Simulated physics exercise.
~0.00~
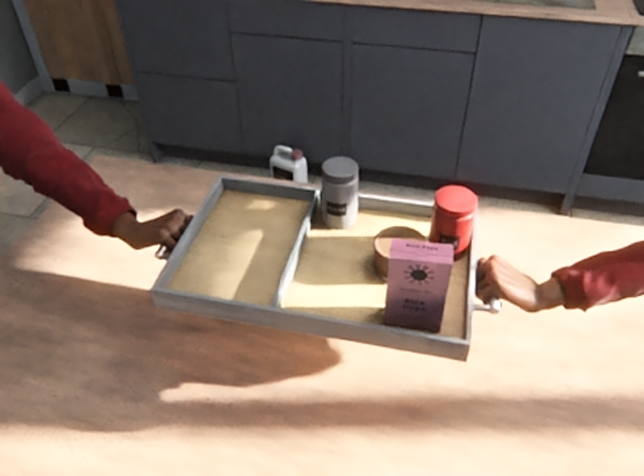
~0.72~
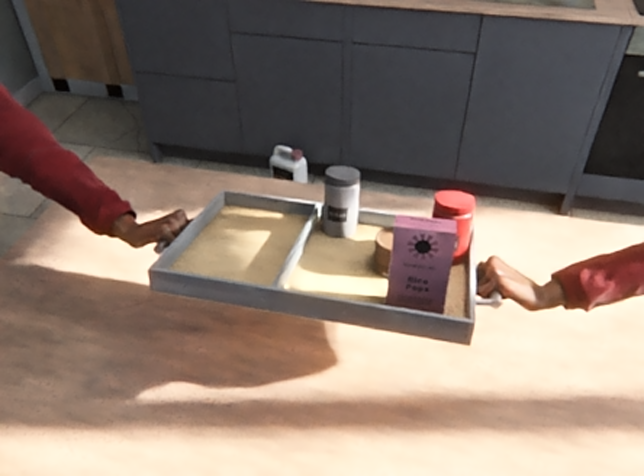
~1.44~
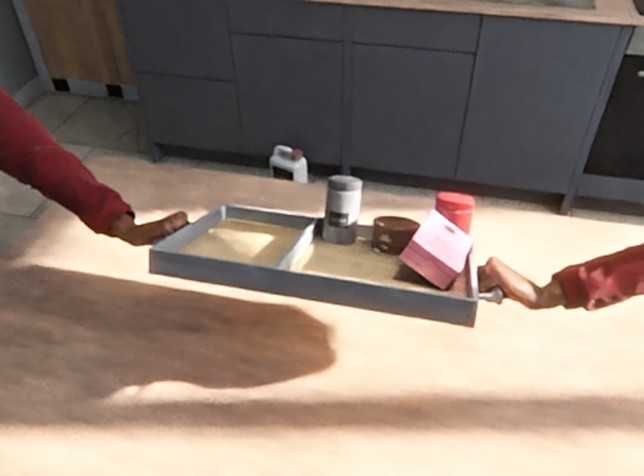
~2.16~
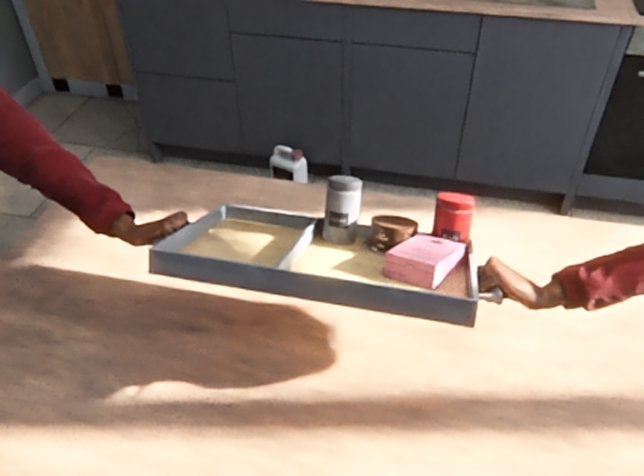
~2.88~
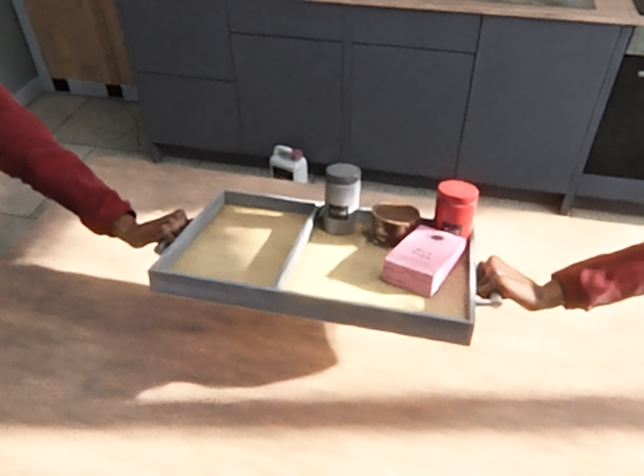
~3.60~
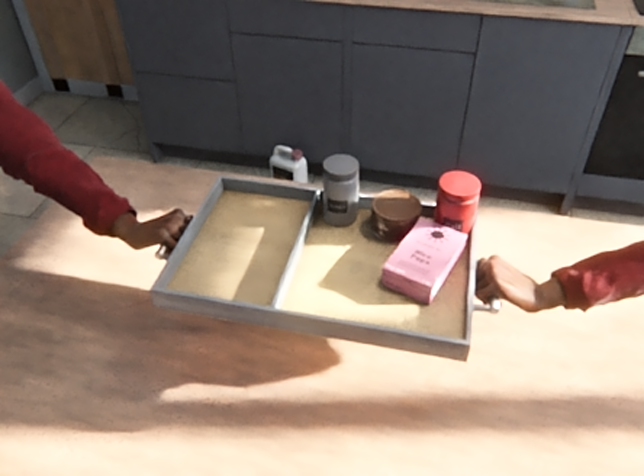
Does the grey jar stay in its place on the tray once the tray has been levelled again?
Yes, the grey jar keeps its spot near the far rim beside the cross bar and is still standing upright at the end.
